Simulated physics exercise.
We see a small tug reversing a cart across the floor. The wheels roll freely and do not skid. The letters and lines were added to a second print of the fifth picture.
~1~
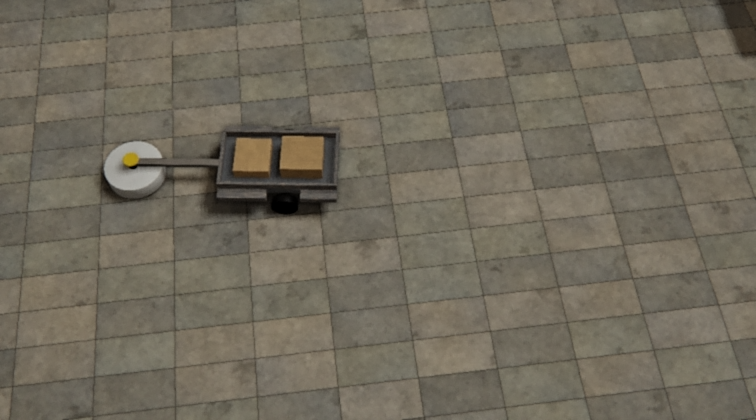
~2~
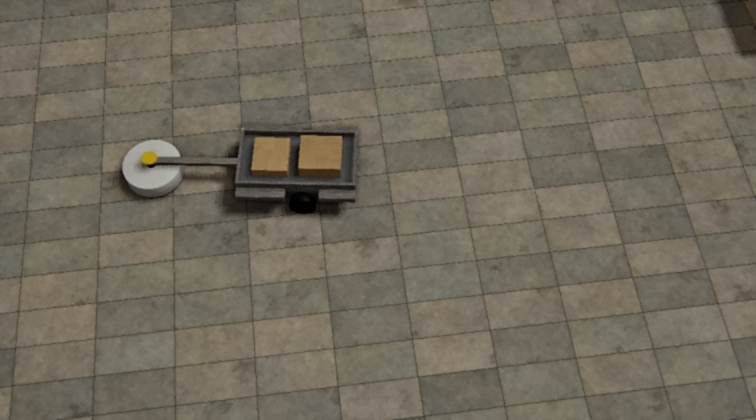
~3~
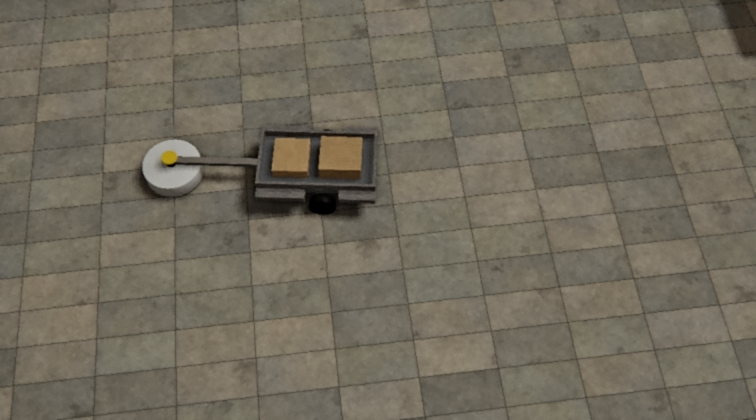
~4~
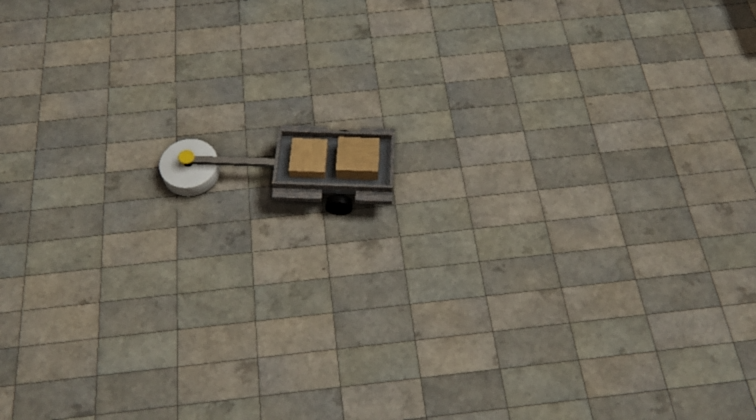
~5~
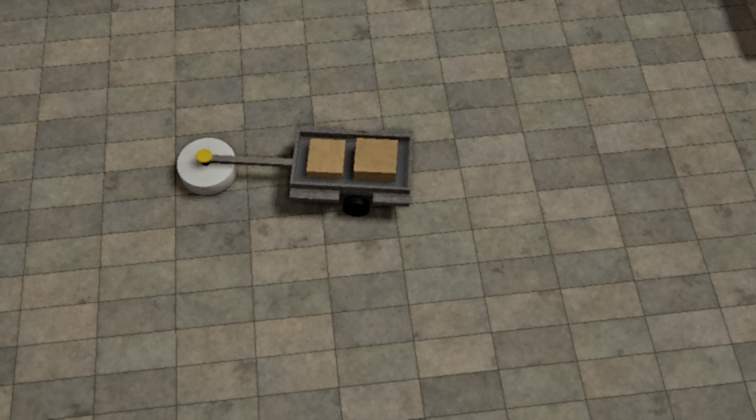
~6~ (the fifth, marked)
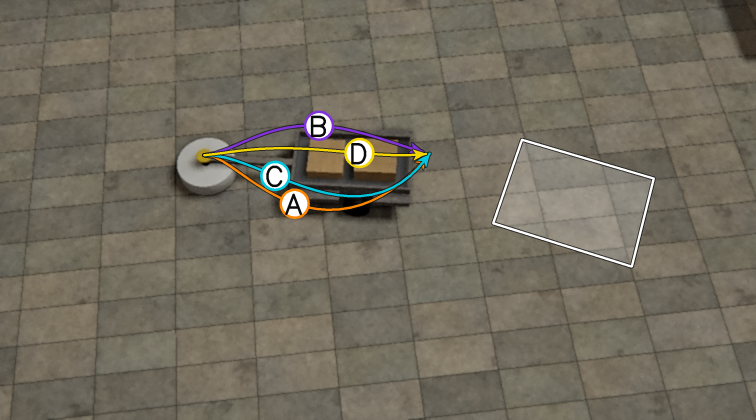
A small round white robot with a yellow knob slowly pushed a grey cart carrying two light brown boxes to the right across a tiled floor, with the boxes staying in place on top.
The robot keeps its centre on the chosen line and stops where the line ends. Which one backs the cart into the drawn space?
The robot should drive D.
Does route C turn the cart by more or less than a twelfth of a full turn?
It turns less than that.
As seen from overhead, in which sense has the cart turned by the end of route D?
On that route, clockwise.
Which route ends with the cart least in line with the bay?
Route A.
On the marked copy, A from (204, 155) via (316, 209) to (428, 156); B from (204, 155) via (308, 126) to (423, 152); C from (204, 155) via (327, 193) to (430, 153); D from (204, 155) via (315, 149) to (426, 154); the bay at (575, 201).
Following D. Soon after the start, robot (283, 157), cart (429, 170).
Later, robot (363, 162), cart (510, 185).
In the end, robot (429, 162), cart (574, 200); the cart stands in the bay.
As for the rest, A leaves the cart at (554, 98), out of the bay; B leaves the cart at (552, 239), out of the bay; C leaves the cart at (571, 128), out of the bay.
